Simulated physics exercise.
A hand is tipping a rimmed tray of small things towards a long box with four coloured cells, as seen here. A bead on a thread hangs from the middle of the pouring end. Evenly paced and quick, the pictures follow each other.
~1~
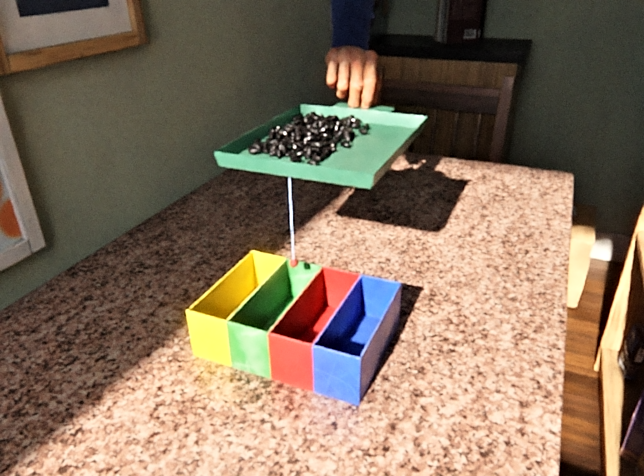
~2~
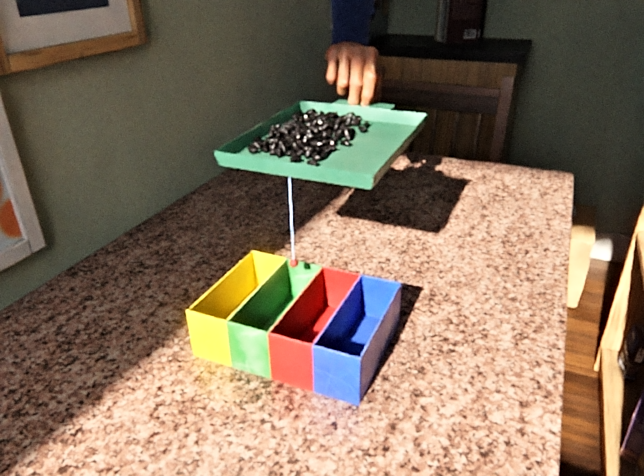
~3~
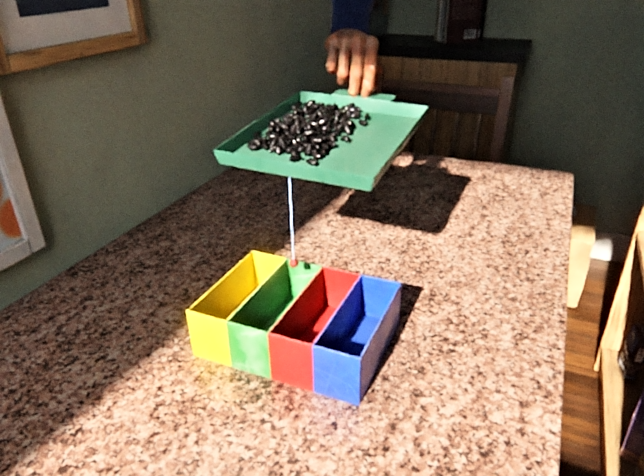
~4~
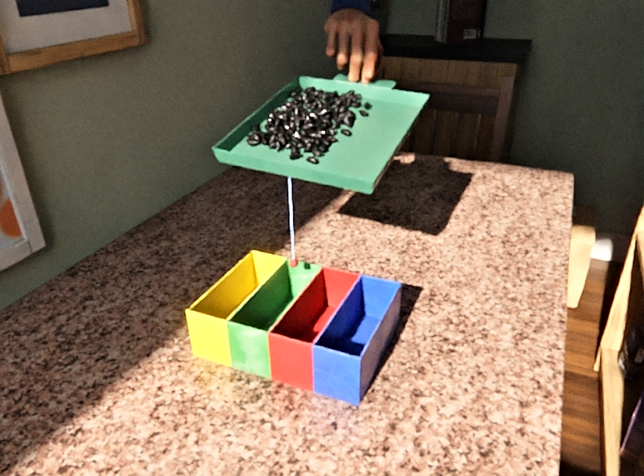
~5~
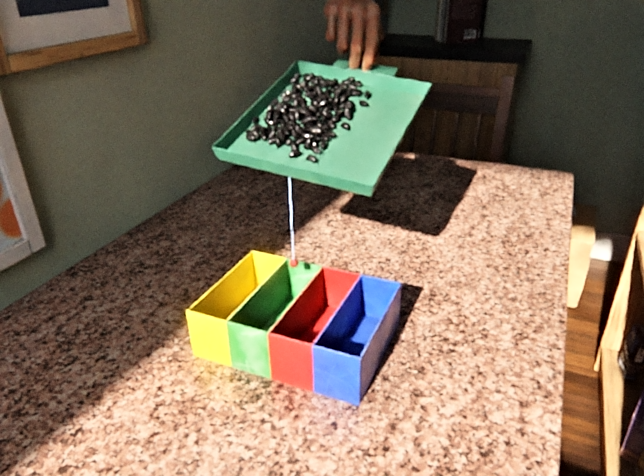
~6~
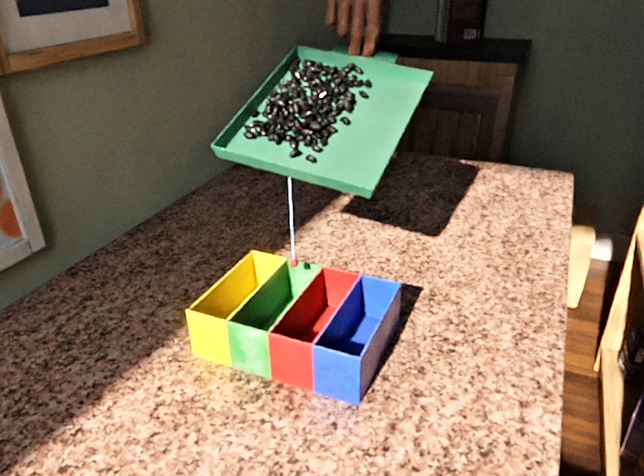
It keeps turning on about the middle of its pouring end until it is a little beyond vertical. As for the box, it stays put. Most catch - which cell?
Cell: Blue.
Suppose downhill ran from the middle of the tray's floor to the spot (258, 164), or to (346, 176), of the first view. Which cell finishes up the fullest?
First try: The yellow cell. Second try: That blue cell.
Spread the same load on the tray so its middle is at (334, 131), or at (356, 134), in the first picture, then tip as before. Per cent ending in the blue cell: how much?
Shares: 40 % for the first, 50 % for the second.
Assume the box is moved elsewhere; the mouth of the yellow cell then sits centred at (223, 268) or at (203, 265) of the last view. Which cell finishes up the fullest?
You'd see the cell in blue win the first time and the blue cell win the second.
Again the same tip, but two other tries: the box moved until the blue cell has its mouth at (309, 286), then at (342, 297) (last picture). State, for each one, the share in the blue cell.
30 %, 50 %.
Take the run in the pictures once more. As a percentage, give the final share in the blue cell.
It comes to around 40 percent.
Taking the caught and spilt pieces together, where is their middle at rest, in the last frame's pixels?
Centre at rest, last view: Approx. (327, 349).
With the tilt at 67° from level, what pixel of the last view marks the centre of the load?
I'd put the middle close to (319, 166).
Soon, tray tipped steeply; most on the tray; a small part falling or outside the box.
A while on, tray tipped past a quarter turn; about a quarter on the tray; about a third in the blue cell; about a quarter in the red cell; a small part in the green cell; a stray few in the yellow cell; a small part falling or outside the box.
Towards the end, tray tipped past a quarter turn; about half in the blue cell; about a third in the red cell; about a quarter in the green cell; a stray few in the yellow cell; a small part falling or outside the box.
Finally, tray tipped past a quarter turn; about half in the blue cell; about a third in the red cell; about a quarter in the green cell; a stray few in the yellow cell; a small part outside the box.
